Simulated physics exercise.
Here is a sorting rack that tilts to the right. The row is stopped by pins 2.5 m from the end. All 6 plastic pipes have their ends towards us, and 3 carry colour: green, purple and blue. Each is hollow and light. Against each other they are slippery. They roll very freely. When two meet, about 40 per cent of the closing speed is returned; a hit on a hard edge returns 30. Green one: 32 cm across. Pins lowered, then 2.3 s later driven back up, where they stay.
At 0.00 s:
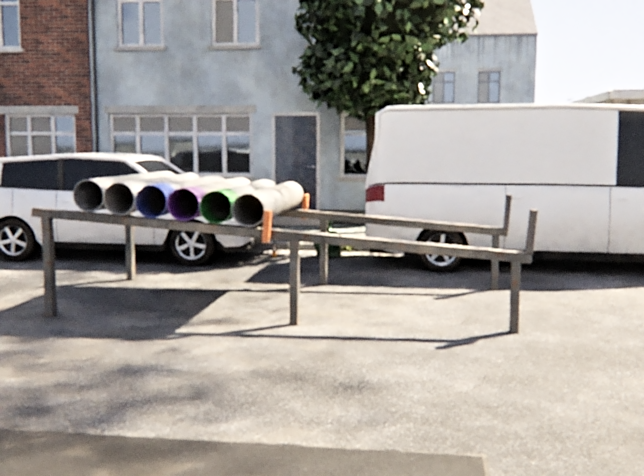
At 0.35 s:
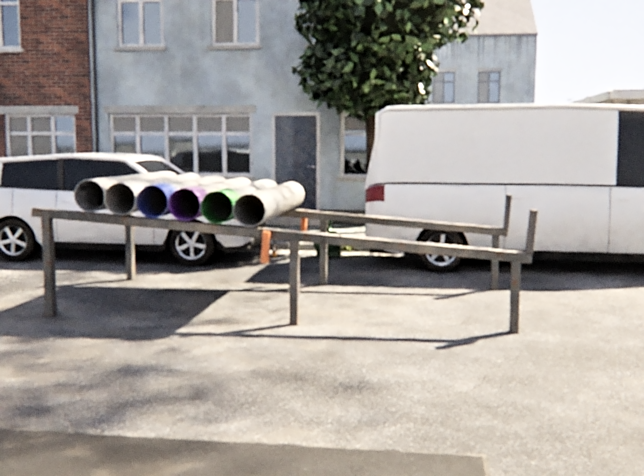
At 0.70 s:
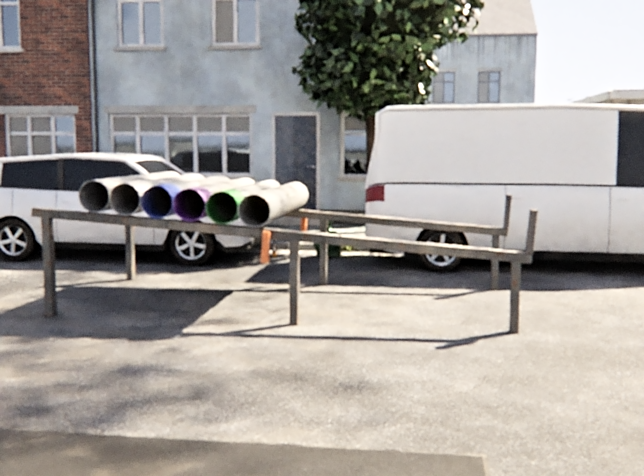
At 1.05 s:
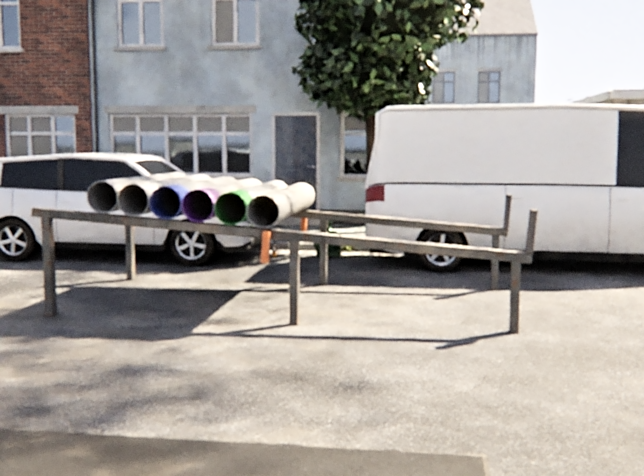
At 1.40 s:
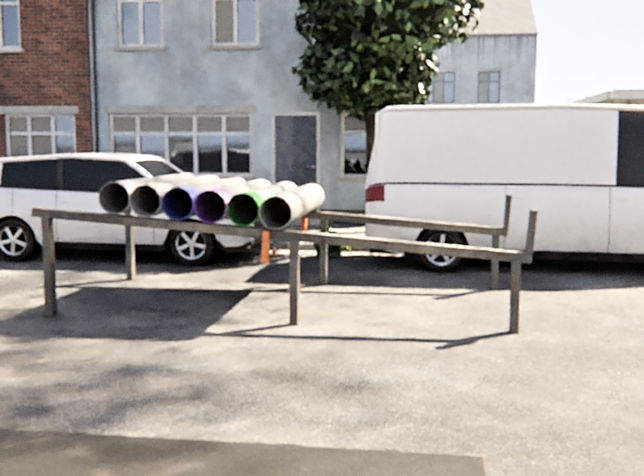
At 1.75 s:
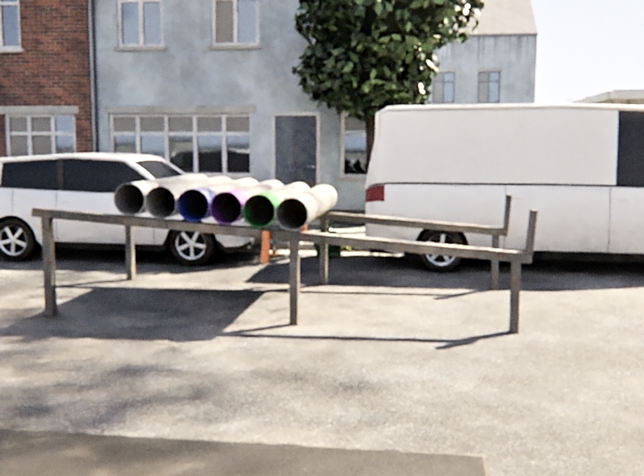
Six pipes, three marked purple, blue and green, rolling slowly right together along a sloping rack after its orange pins lower.
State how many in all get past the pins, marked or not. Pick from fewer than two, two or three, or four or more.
The number is two or three.
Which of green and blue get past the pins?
Green escapes; blue is stopped.
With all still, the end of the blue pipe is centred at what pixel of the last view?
I'd say somewhere close to (248, 210).
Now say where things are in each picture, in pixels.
In the first picture, green at (216, 207), purple at (183, 204), blue at (151, 202); pins up; the rack falls 4°.
In the second picture, green at (217, 207), purple at (184, 205), blue at (152, 202); pins down.
In the third picture, green at (222, 208), purple at (189, 205), blue at (157, 202); pins down; the first has rolled 5 cm.
In the fourth picture, green at (230, 209), purple at (198, 206), blue at (165, 203); pins down; the first has rolled 15 cm.
In the fifth picture, green at (243, 210), purple at (210, 207), blue at (177, 204); pins down; the first has rolled 25 cm.
In the sixth picture, green at (259, 211), purple at (226, 208), blue at (193, 205); pins down; the first has rolled 40 cm.
After 2.0 s, green is on the rails, 5 cm below the pins, rolling right; purple is on the rails, 30 cm above the pins, rolling right; blue is on the rails, 60 cm above the pins, rolling right; 2 through so far.
After 2.2 s, green is on the rails, 15 cm below the pins, rolling right; purple is on the rails, 15 cm above the pins, rolling right; blue is on the rails, 50 cm above the pins, rolling right; 2 through so far.
After 2.4 s, green is on the rails, 30 cm below the pins, rolling right; purple is on the rails, 5 cm above the pins, rolling right; blue is on the rails, 35 cm above the pins, rolling right; 2 through so far.
After 2.6 s, green is on the rails, 45 cm below the pins, rolling right; purple is in the air, 10 cm below the pins, rolling right; blue is on the rails, 20 cm above the pins, rolling right; 3 through so far.
At rest (4.6 s), green is on the rails, 190 cm below the pins; purple is on the rails, 160 cm below the pins; blue is on the rails, 20 cm above the pins; 3 through so far.
